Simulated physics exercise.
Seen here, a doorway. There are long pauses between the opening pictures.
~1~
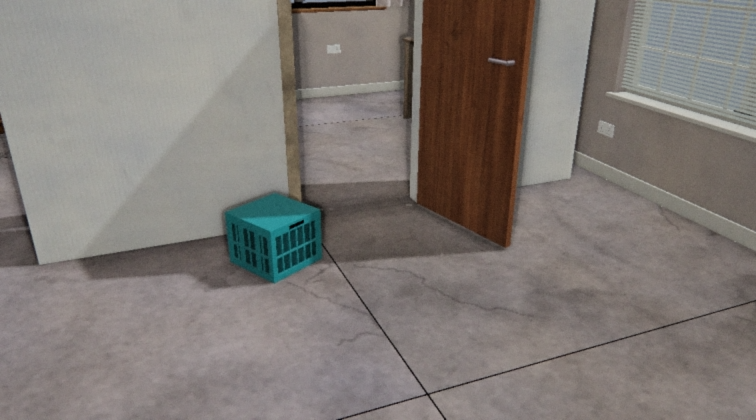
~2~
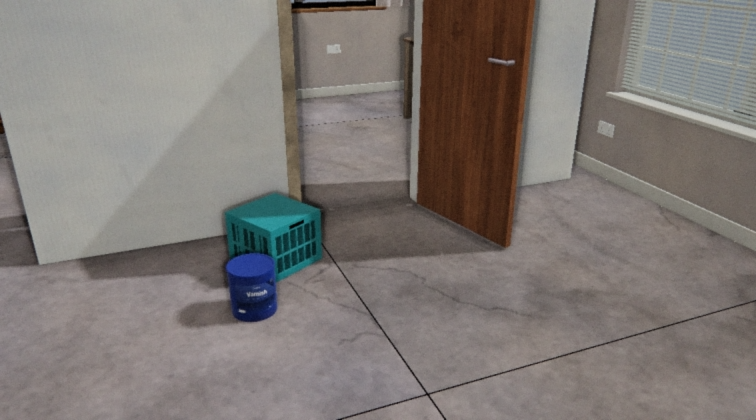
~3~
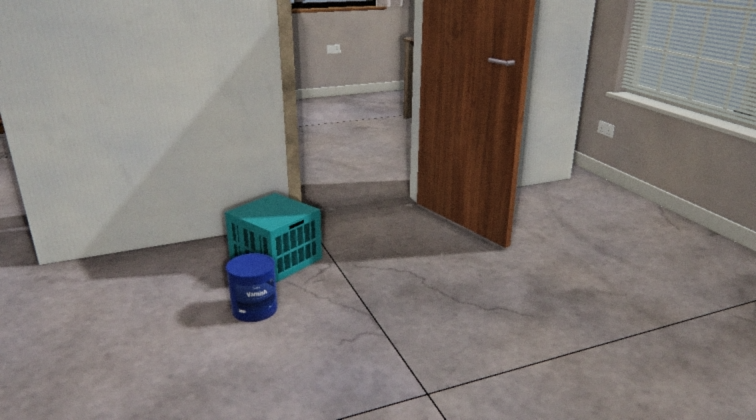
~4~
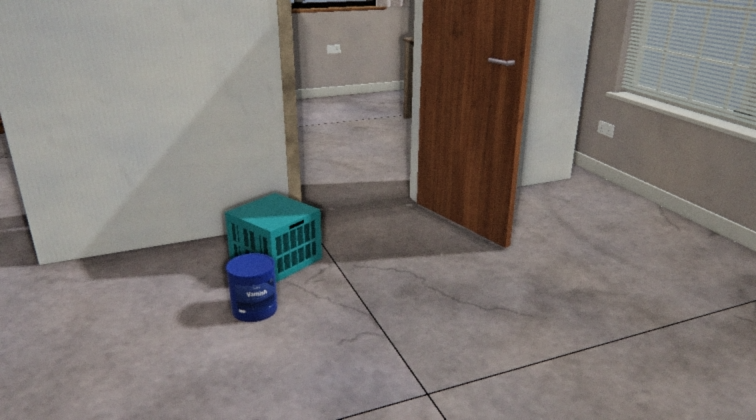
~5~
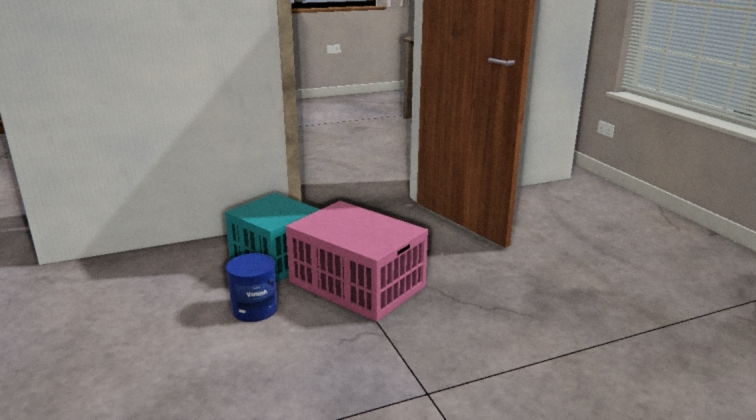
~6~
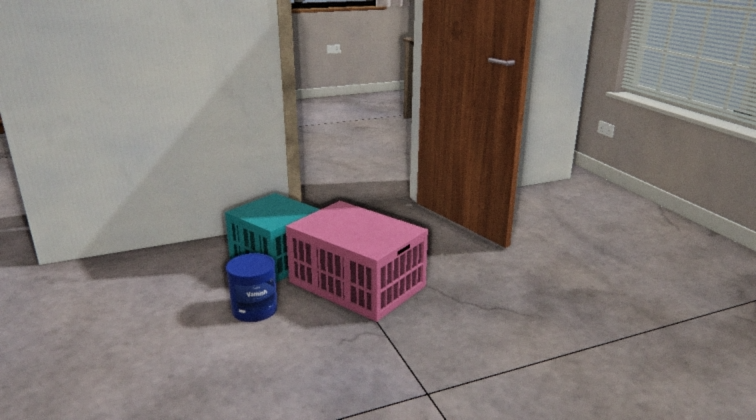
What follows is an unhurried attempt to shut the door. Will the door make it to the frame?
In the end the door shuts.
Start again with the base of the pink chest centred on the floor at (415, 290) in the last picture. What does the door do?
Then it shuts.
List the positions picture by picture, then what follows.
In the first picture, door wide open and still; turquoise crate (275, 236).
In the second picture, door wide open and still; turquoise crate (275, 236); blue pail (253, 288).
In the third picture, door wide open and still; turquoise crate (275, 236); blue pail (253, 288).
In the fourth picture, door wide open and still; turquoise crate (275, 236); blue pail (253, 288).
In the fifth picture, door wide open and still; turquoise crate (275, 236); blue pail (253, 288).
In the sixth picture, door wide open and still; pink chest (357, 257); turquoise crate (275, 236).
Then, 0.80 s after the last picture, door 80° open.
Then, 1.30 s after the last picture, door 49° open.
Then, 1.80 s after the last picture, door 15° open.
At rest, door 0° open; all 3 in place. Seen from the same camera at the end, pink chest near (357, 257).
